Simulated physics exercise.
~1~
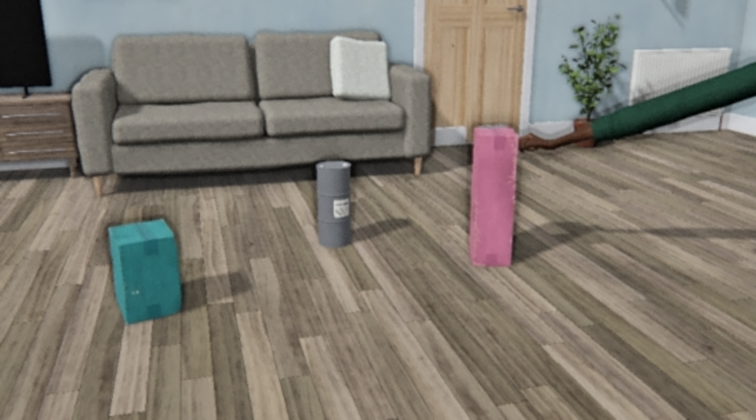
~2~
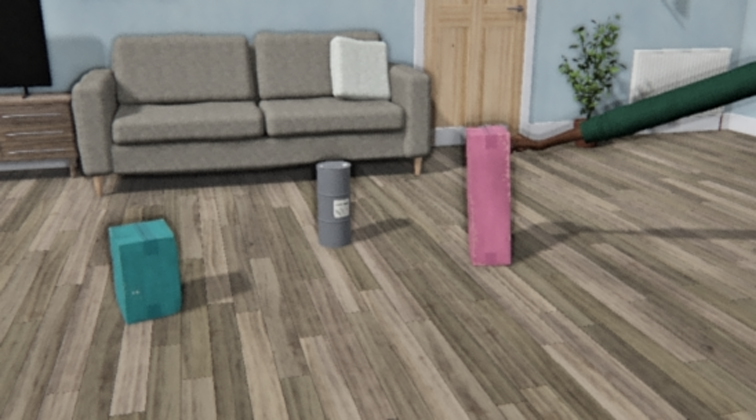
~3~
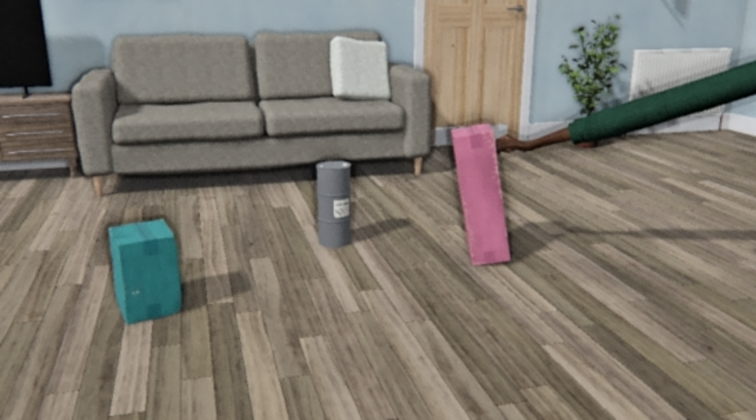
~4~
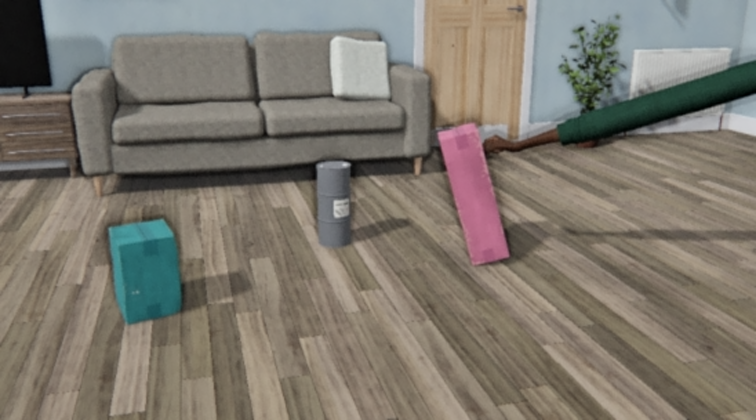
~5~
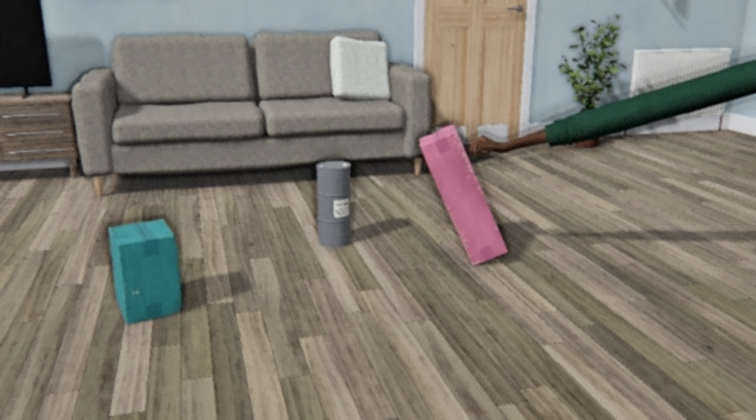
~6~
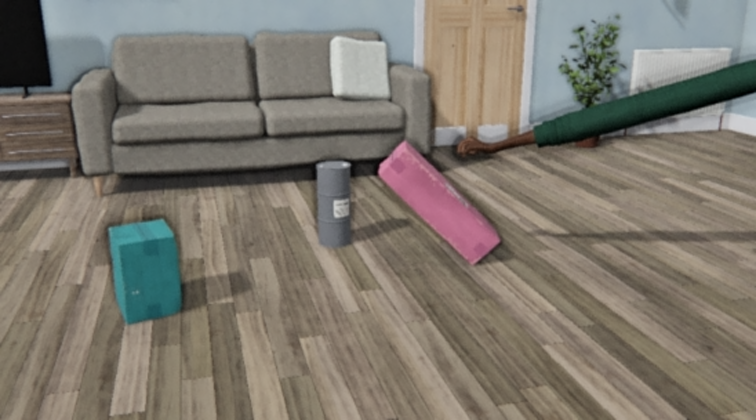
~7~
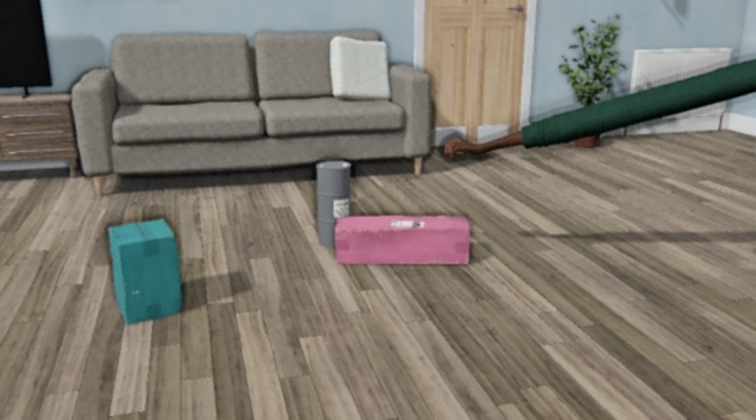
A tall pink box was pushed near its top by a hand on a green-sleeved arm reaching in from the right, leaned further and further left, then toppled onto its side by the grey canister, while the canister and turquoise box stayed put.
